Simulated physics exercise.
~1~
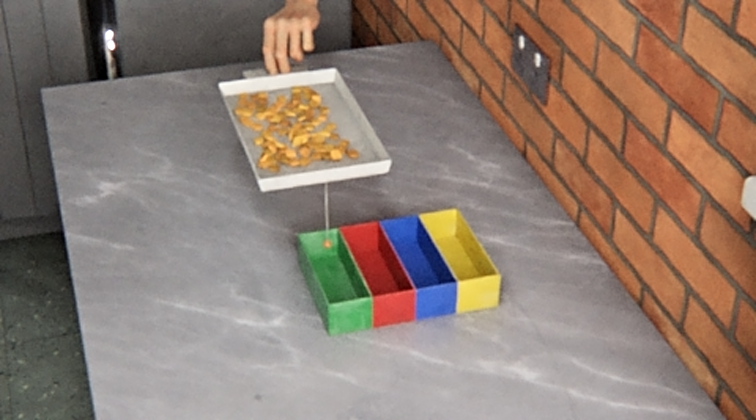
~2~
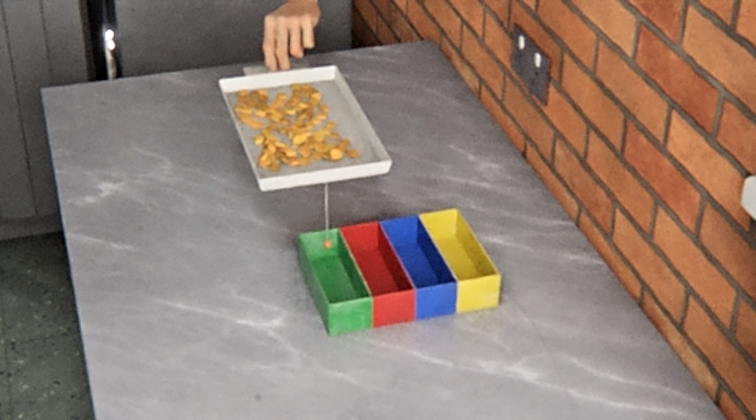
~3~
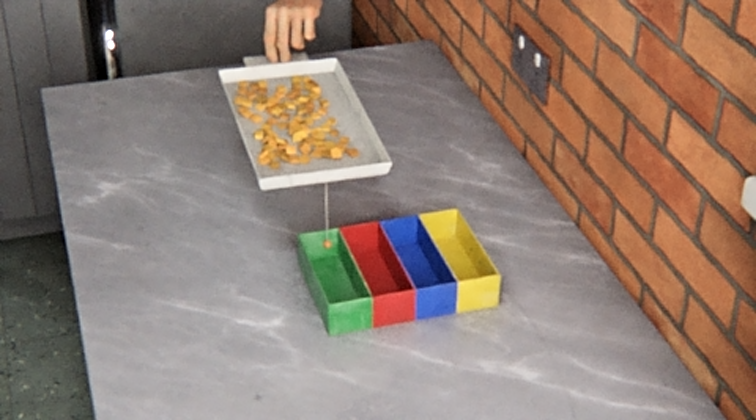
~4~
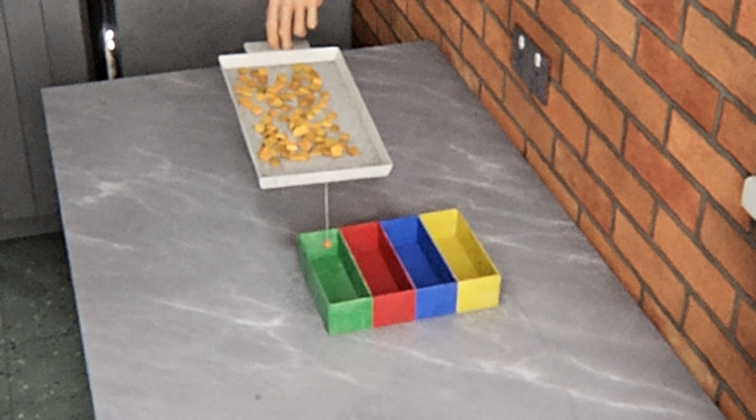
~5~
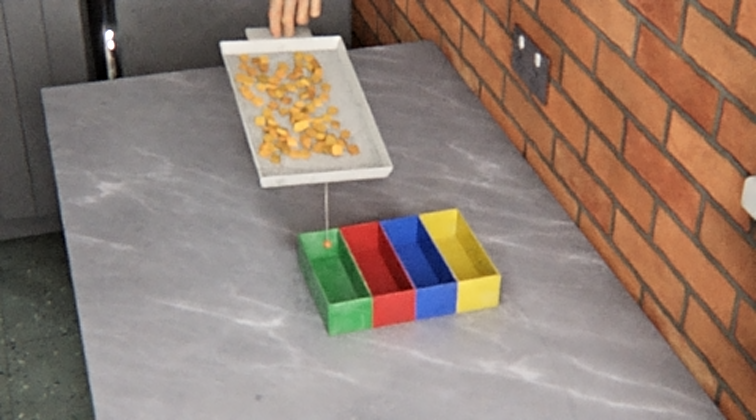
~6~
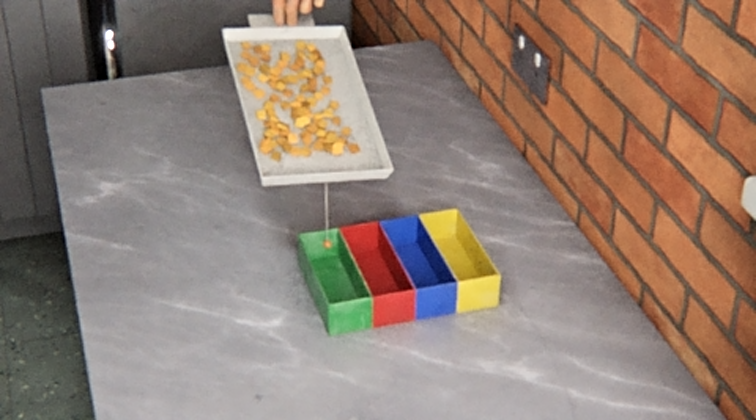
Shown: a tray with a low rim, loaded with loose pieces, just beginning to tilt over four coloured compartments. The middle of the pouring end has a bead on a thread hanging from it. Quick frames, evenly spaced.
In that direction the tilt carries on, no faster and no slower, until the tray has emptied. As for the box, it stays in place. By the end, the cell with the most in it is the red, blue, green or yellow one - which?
The red one.
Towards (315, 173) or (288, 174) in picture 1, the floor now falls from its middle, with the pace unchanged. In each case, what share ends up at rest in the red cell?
I'd expect around 10 in a hundred first and around 0 in a hundred second.
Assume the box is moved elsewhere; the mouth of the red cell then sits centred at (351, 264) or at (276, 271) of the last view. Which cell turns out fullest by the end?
One: The cell in blue. Two: The yellow cell.
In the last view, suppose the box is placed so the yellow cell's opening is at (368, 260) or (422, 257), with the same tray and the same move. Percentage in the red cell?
The first gives 0 %, the second 30 %.
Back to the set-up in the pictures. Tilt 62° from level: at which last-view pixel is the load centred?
Around (352, 155).
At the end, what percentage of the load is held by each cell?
Green 20 %, red 60 %, blue 20 %, yellow 0 %.
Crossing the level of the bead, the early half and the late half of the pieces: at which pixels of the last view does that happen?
(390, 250) for the early half, (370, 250) for the late half.
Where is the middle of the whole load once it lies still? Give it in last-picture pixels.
At about (377, 288), give or take.
Shortly afterwards, tray tipped steeply; the whole lot on the tray.
Next, tray tipped right over; near two thirds on the tray; near a quarter in the red cell; a little in the blue cell; only a few in the green cell; a little falling or outside the box.
Some moments later, tray tipped past a quarter turn; near half in the red cell; near a quarter in the green cell; near a quarter in the blue cell.
In the end, tray tipped past a quarter turn; near half in the red cell; near a quarter in the green cell; near a quarter in the blue cell; none at all in the yellow cell.
